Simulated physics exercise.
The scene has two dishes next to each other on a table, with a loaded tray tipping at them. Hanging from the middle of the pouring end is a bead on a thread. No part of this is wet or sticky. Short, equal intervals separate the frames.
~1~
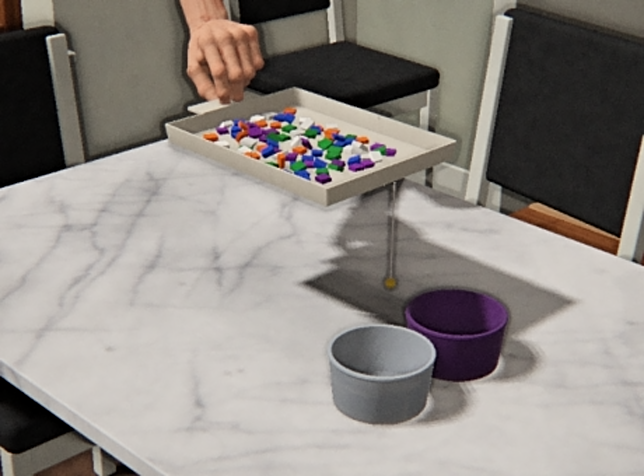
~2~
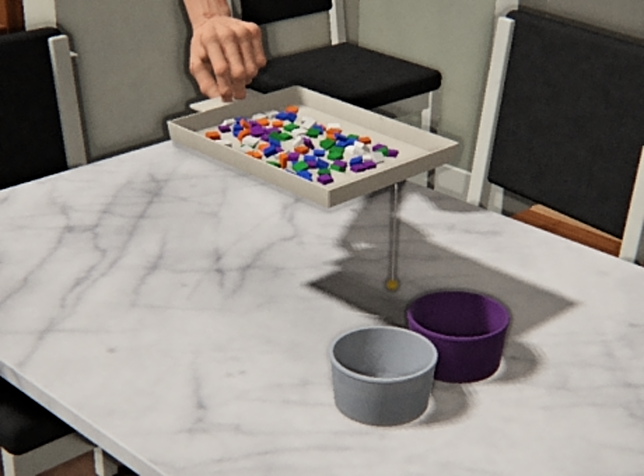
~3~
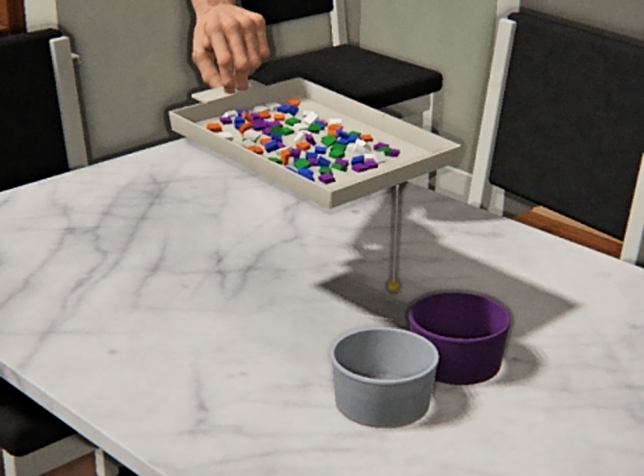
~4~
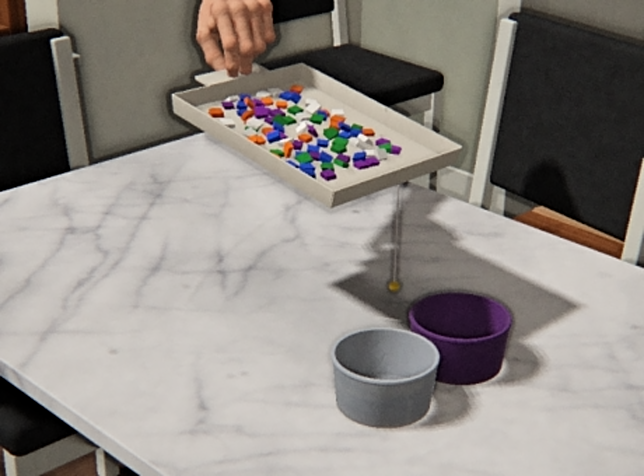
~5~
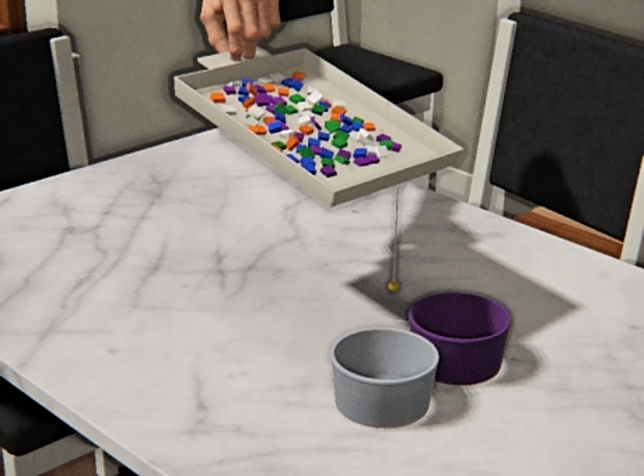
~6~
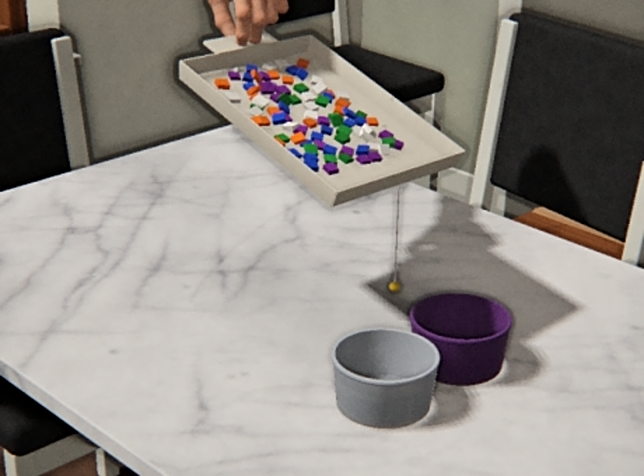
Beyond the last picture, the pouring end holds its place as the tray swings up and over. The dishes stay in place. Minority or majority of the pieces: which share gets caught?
The bulk is caught.
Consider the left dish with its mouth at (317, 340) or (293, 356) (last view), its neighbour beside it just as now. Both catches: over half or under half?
Well, it comes to a lesser portion at first and a lesser portion after that.
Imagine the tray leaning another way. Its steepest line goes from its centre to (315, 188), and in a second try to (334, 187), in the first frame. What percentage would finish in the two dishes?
Lab note: Try one about 0 %, try two about 20 %.
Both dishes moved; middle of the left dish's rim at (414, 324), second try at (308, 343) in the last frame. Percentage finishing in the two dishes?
Roughly 80 per cent, and 10 per cent.
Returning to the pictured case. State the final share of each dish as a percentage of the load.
The left dish ends with 10 per cent of the load and the right dish with 60 per cent.
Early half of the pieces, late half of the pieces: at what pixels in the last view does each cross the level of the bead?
Earlier portion about (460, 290); later portion about (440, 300).
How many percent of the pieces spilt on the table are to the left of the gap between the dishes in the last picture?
Reading: Around 20 %.
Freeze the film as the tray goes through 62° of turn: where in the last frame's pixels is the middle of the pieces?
Load centre: Approx. (395, 150).
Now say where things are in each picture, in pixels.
Corners of the pouring end at (327, 187) and (452, 141), level; middle of the load at (296, 143), mosaic tiles; left dish at (420, 390); right dish at (494, 349); bead on its thread at (391, 283), in the first picture.
Corners of the pouring end at (329, 188) and (455, 143), level; middle of the load at (298, 142), in the second picture.
Corners of the pouring end at (331, 190) and (457, 145), tipped barely, level across its low end; middle of the load at (300, 138), in the third picture.
Corners of the pouring end at (333, 189) and (459, 146), tipped a little, level across its low end; middle of the load at (302, 129), in the fourth picture.
Corners of the pouring end at (334, 189) and (459, 148), tipped a little, level across its low end; middle of the load at (305, 121), in the fifth picture.
Corners of the pouring end at (337, 190) and (461, 150), tipped clearly, level across its low end; middle of the load at (311, 116), a stray few on the move; left dish at (423, 394); right dish at (498, 353), in the sixth picture.
Soon after the last picture, tray tipped steeply; all on the tray.
A little later, tray tipped past a quarter turn; most on the tray; a stray few in the left dish; a small part in the right dish; a stray few outside both; a stray few in the air.
Later still, tray tipped past a quarter turn; a small part in the left dish; about half in the right dish; about a third outside both.
At rest, tray tipped past a quarter turn; a small part in the left dish; about half in the right dish; about a third outside both.
